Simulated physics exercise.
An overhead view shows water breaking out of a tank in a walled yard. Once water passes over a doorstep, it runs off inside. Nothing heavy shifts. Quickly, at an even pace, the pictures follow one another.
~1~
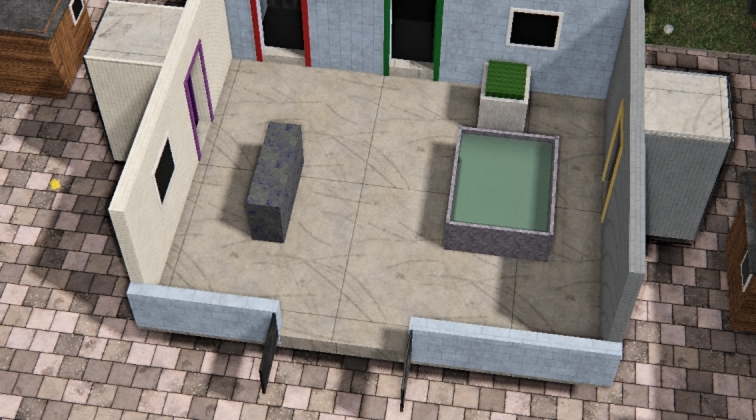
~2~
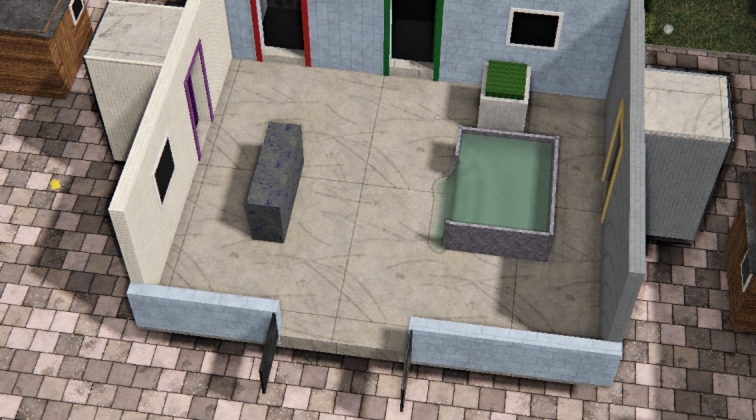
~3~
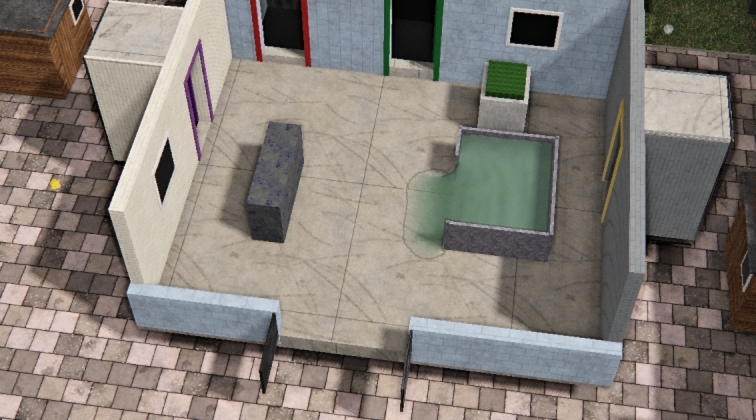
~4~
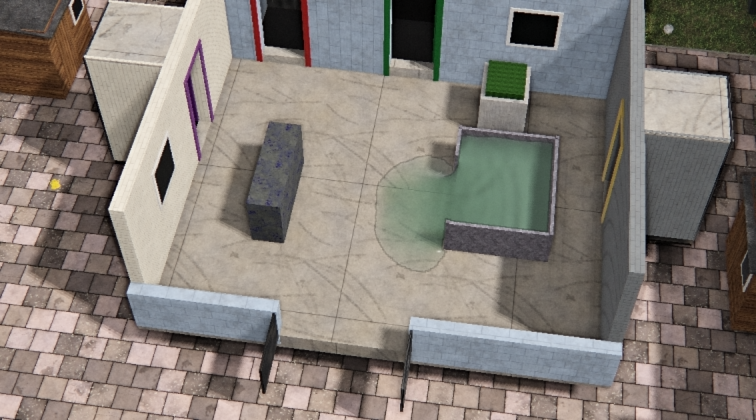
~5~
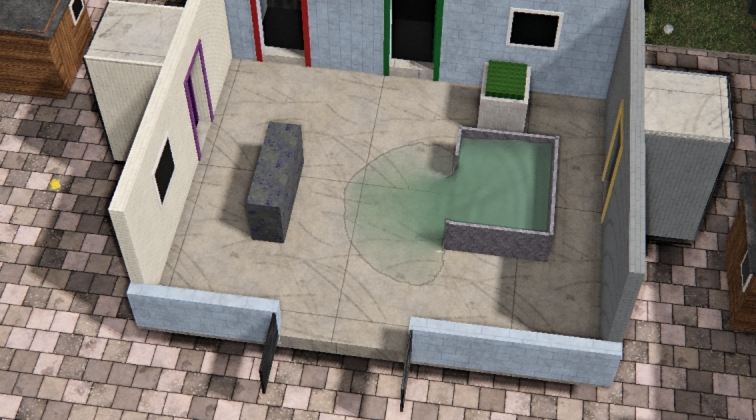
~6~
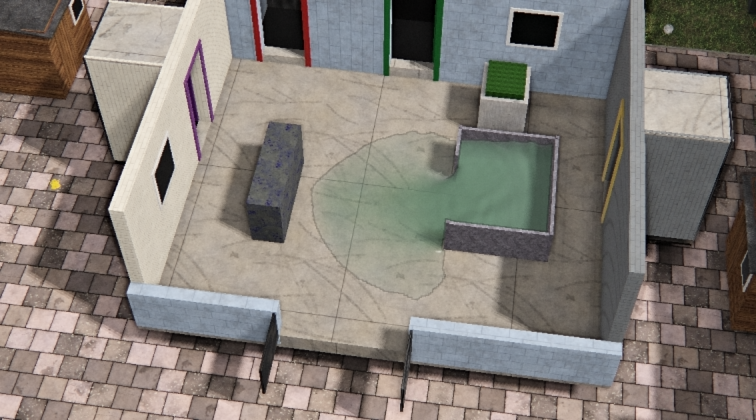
In a walled yard seen from above, a tank of greenish water stands whole, then its left side opens and water pours out, spreading leftward across the pale floor in a widening rounded pool toward a dark block.
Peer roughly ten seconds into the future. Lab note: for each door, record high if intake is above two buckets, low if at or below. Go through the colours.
Red door: Low; yellow door: Low; purple door: High; green door: Low.
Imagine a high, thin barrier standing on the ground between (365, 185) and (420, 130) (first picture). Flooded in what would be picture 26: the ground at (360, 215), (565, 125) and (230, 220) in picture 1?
Log, spots one to three: Swamped; spared; swamped.
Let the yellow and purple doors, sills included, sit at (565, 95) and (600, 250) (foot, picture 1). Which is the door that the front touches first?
That'd be the red door.
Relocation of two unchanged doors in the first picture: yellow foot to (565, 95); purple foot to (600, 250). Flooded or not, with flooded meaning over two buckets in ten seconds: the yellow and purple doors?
Taking them in turn, the yellow door remains below the limit and the purple door remains below the limit.
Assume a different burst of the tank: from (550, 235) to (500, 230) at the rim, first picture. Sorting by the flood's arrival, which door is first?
Answer - the one in yellow.
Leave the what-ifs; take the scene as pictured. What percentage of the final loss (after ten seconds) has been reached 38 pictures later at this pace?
Estimated share: Close to 60 %.
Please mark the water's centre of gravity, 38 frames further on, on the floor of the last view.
Roughly (341, 179) in the last picture.
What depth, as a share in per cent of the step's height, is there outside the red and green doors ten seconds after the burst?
The first comes to about 30 percent, the second to about 30 percent.
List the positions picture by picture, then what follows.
In the first picture, the tank at (504, 182) is whole and still.
In the second picture, water pours out at (453, 205) and has run to (434, 248).
In the third picture, the front is at (417, 251), out from the gap at (452, 207).
In the fourth picture, water pours out at (452, 207) and has run to (390, 175).
In the fifth picture, the front is at (354, 183), out from the gap at (452, 208).
In the sixth picture, the front is at (317, 189), out from the gap at (452, 208).
A moment on, water covers 30 % of the floor; the red door not reached, the yellow door not reached, the purple door not reached, the green door not reached.
Next, water covers 40 % of the floor; the red door not reached, the yellow door not reached, the purple door not reached, the green door not reached.
Then, water covers 50 % of the floor; the red door wet at the sill, nothing in, the yellow door not reached, the purple door wet at the sill, nothing in, the green door wet at the sill, nothing in.
Later, water covers 65 % of the floor; the red door wet at the sill, nothing in, the yellow door not reached, the purple door over two buckets in, the green door wet at the sill, nothing in.
In the end, water covers 80 % of the floor; the red door wet at the sill, nothing in, the yellow door wet at the sill, nothing in, the purple door over two buckets in, the green door wet at the sill, nothing in.
